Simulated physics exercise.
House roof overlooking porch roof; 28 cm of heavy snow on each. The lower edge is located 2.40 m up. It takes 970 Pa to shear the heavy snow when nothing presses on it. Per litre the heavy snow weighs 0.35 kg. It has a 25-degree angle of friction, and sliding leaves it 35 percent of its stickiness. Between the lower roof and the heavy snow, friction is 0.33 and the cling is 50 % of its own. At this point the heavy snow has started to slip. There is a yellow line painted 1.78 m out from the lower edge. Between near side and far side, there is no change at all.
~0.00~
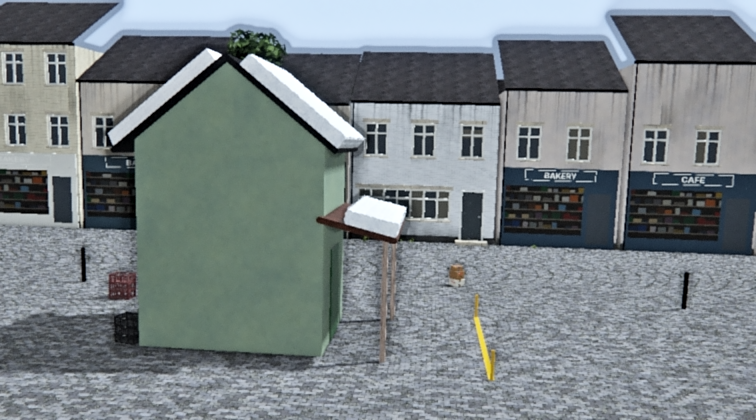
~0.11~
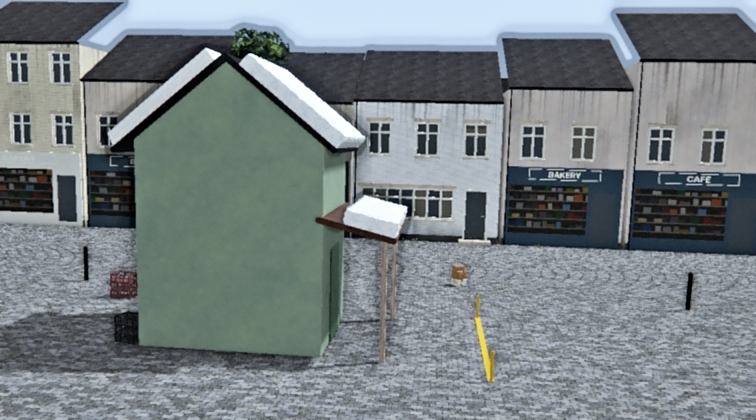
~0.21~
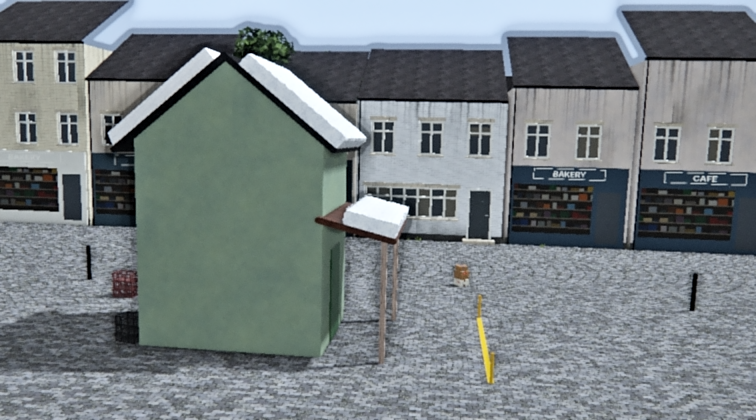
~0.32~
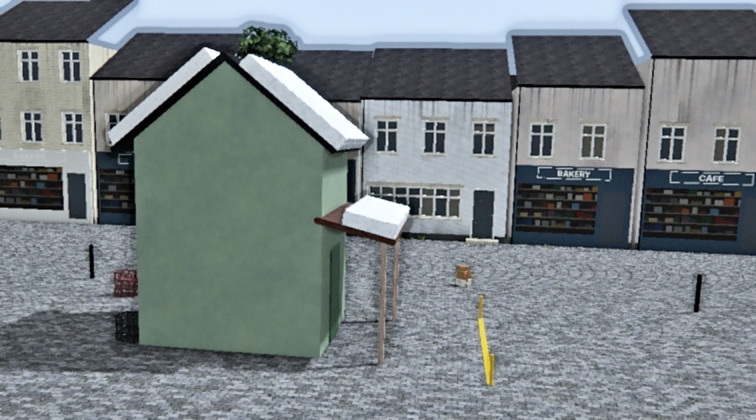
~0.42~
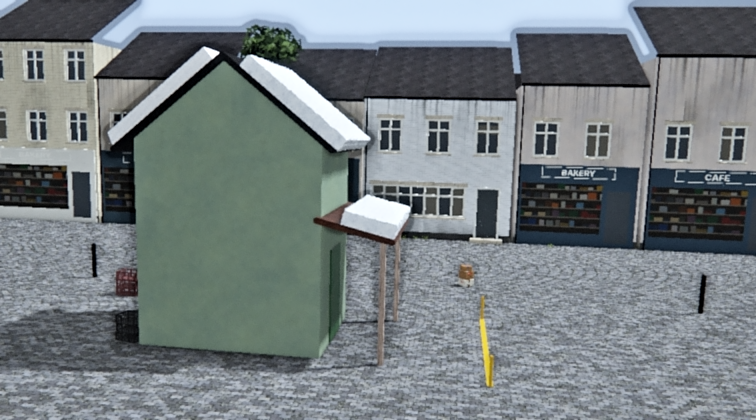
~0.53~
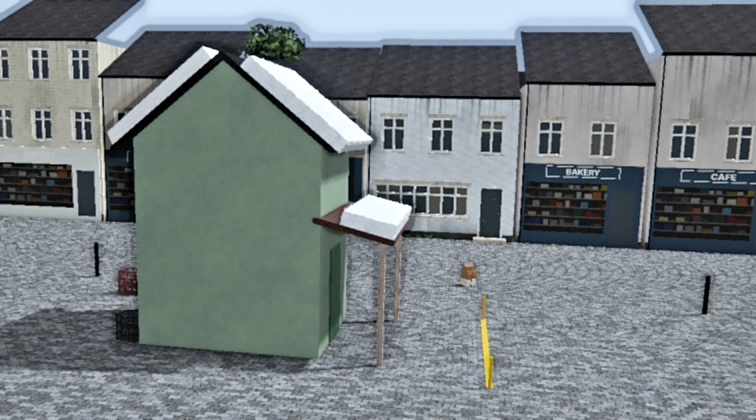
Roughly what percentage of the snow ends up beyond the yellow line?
Around 13 %.
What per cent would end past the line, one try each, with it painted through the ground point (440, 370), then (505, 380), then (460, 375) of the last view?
In order, some 45, 8 and 30 percent would end past it.
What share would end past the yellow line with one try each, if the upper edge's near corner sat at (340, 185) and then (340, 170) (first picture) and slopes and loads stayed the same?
Around 0 percent, then around 1 percent.
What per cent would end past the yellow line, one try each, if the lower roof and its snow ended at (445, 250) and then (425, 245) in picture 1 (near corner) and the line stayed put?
Try 1: 0 %; try 2: 1 %.
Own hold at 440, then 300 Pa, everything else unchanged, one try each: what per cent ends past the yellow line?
The answers, in order, are 35 % and 40 %.
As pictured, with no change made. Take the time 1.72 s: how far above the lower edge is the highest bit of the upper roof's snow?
Snow top above lower edge: Approx. 2.4 m.
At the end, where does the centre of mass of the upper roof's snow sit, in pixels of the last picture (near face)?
About (446, 338).
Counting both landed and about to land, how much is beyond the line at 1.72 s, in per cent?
I'd put it at close to 0 in a hundred.
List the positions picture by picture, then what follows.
Foremost bit of the heavy snow at (340, 132), in the first picture.
Foremost bit of the heavy snow at (339, 132), its middle shifted 5 mm, in the second picture.
Foremost bit of the heavy snow at (339, 133), its middle shifted 1.7 cm, in the third picture.
Foremost bit of the heavy snow at (339, 135), its middle shifted 3.8 cm, 2 % of it past the upper edge, in one piece, in the fourth picture.
Foremost bit of the heavy snow at (340, 135), its middle shifted 6.9 cm, 3 % of it past the upper edge, in one piece, in the fifth picture.
Foremost bit of the heavy snow at (341, 136), its middle shifted 11 cm, 5 % of it past the upper edge, in one piece, in the sixth picture.
After 1.07 s, none is below the lower edge and 0 % is past the line.
After 1.72 s, none is below the lower edge and 0 % is past the line.
After 2.36 s, none is below the lower edge and 0 % is past the line.
After 3.00 s, 57 % is below the lower edge and 1 % is past the line.
After 4.30 s, 66 % is below the lower edge and 13 % is past the line.
